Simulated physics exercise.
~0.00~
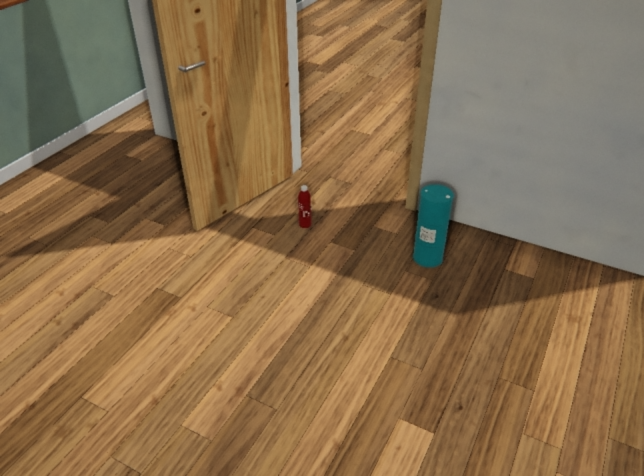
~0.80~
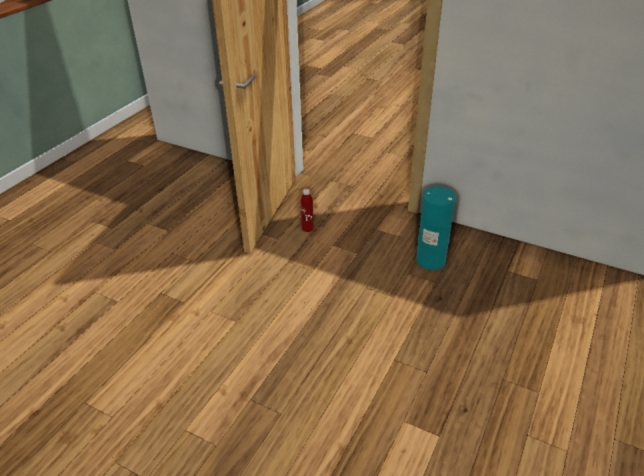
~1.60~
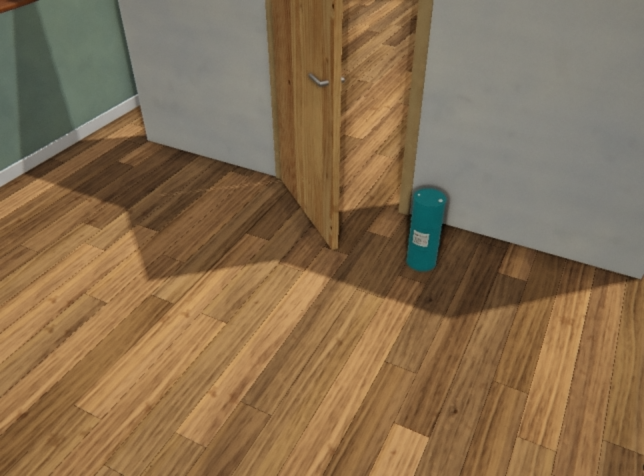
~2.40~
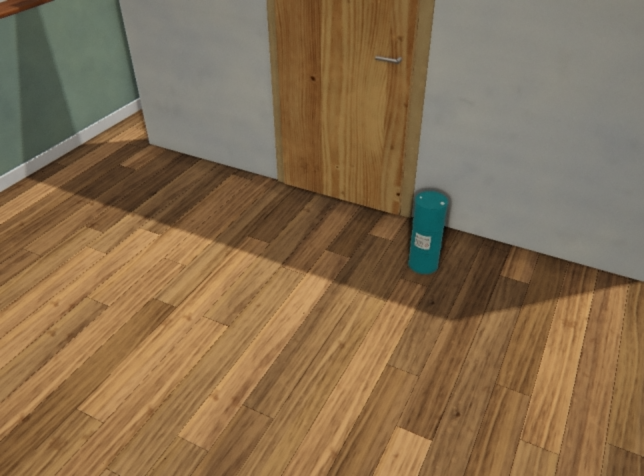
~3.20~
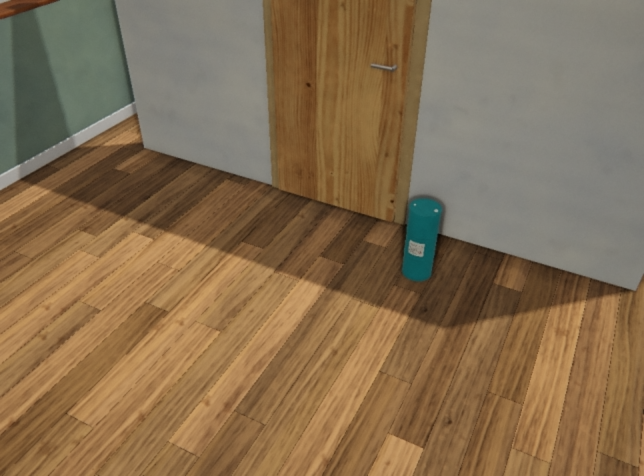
The wooden door swung steadily towards its frame, passing in front of a small red bottle and hiding it from sight, then closed fully, leaving only the turquoise canister standing in view on the wooden floor beside the doorway.
